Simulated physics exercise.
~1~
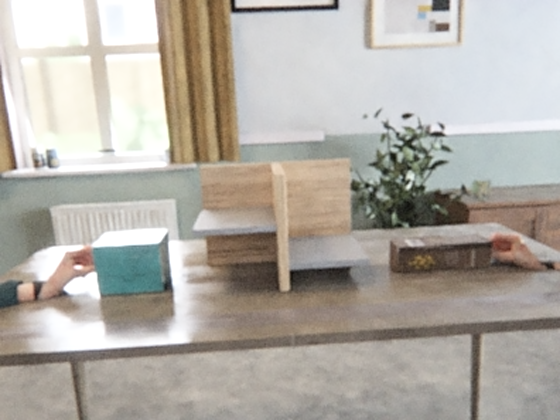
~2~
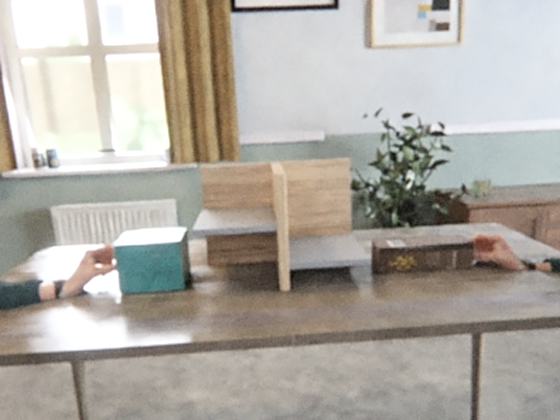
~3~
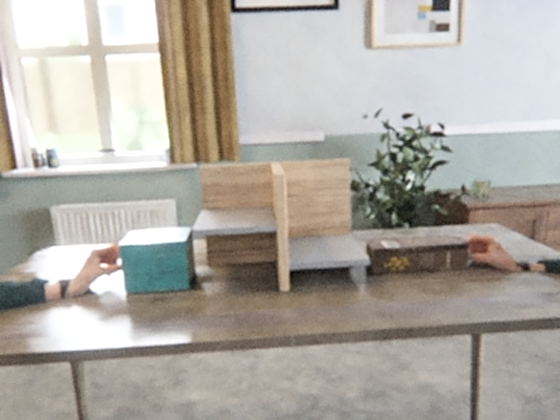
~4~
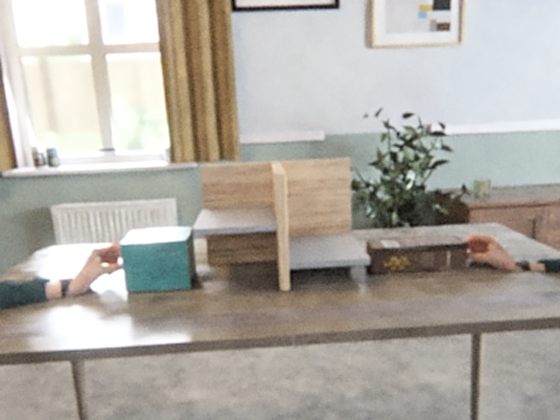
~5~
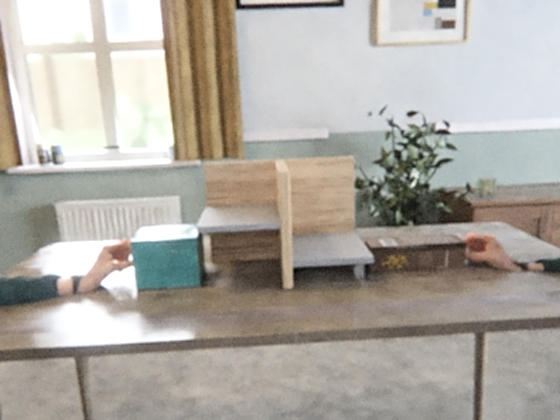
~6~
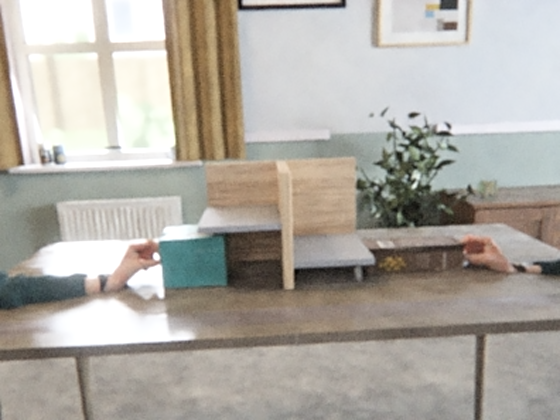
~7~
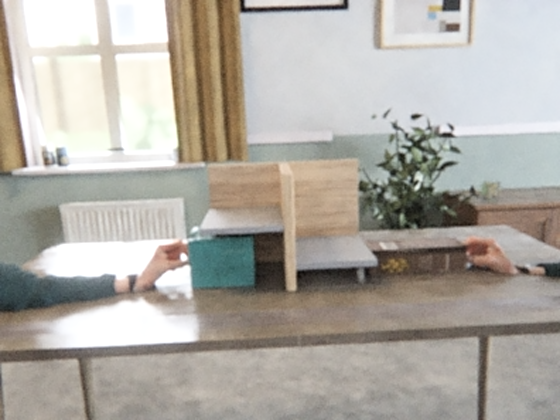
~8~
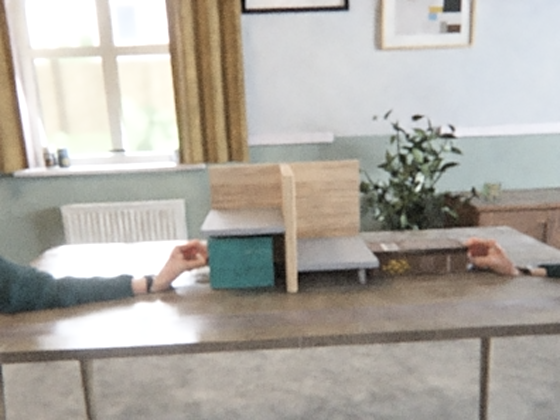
A turquoise box and a dark brown carton lying on its side are pushed toward a small wooden rack from opposite ends of a table, seen from the front in a bright room with a window, radiator and leafy plant. The rack has a low grey shelf on each side of an upright divider. A hand at the left slides the box right while a hand at the right slides the carton left. The carton reaches the right shelf's edge and stops there. The box continues beneath the left shelf and ends tucked under it, with the carton still outside.
